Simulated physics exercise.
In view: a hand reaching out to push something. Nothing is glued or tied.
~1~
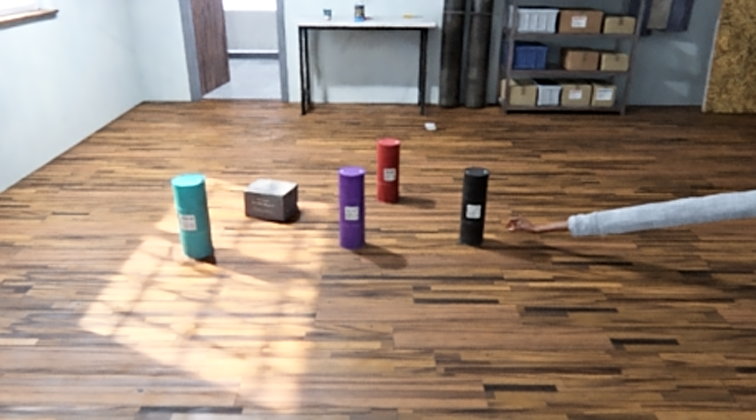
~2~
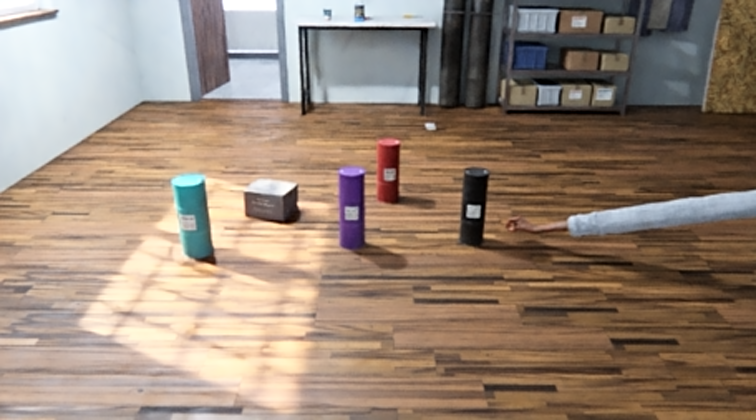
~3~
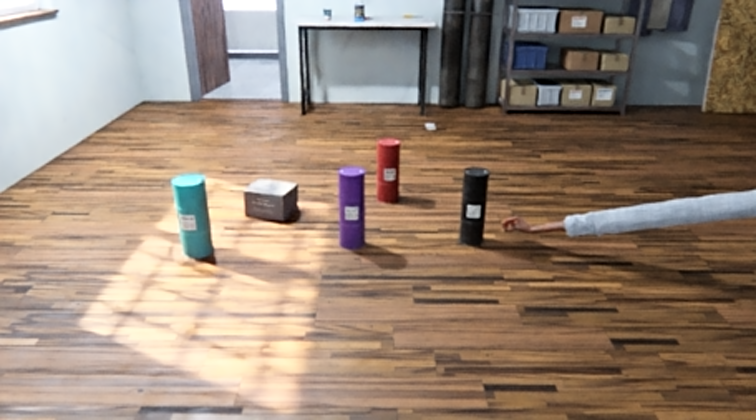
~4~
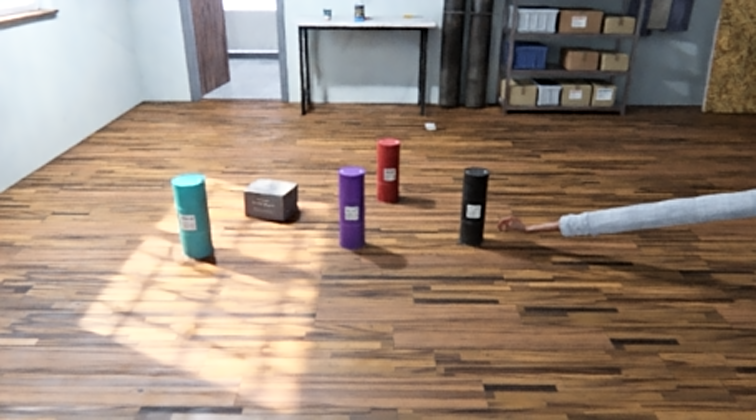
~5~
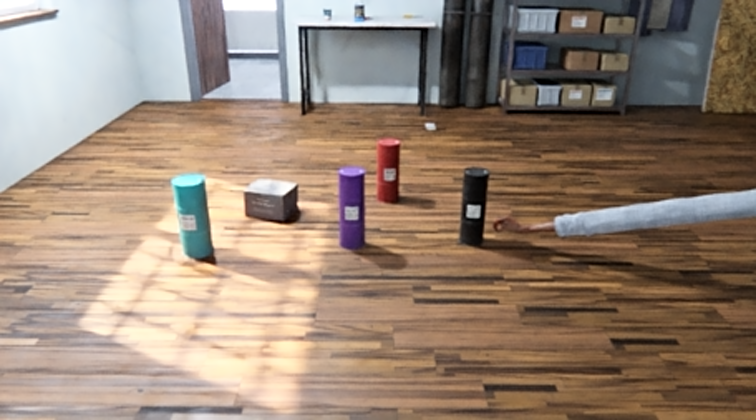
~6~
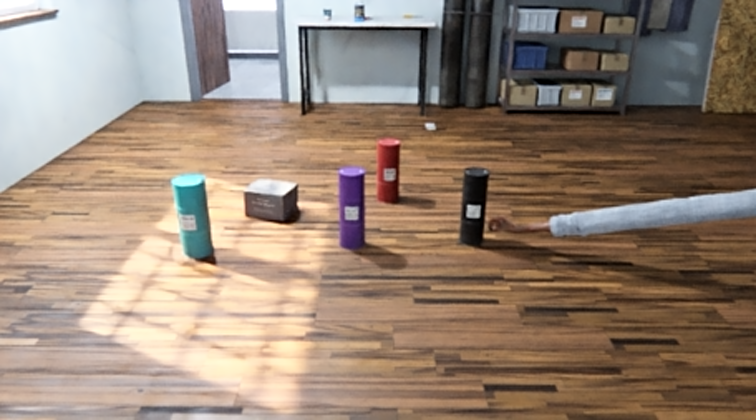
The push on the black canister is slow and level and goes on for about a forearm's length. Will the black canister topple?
The black canister keeps standing.
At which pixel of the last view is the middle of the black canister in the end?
Near (412, 206).
Then, 0.40 s on from there, black canister shifted about its own width near (454, 206).
Then, 0.80 s on from there, black canister shifted well along near (428, 206).
In the end, moved from the start, black canister. At the end, from the last picture's camera, black canister near (412, 206).
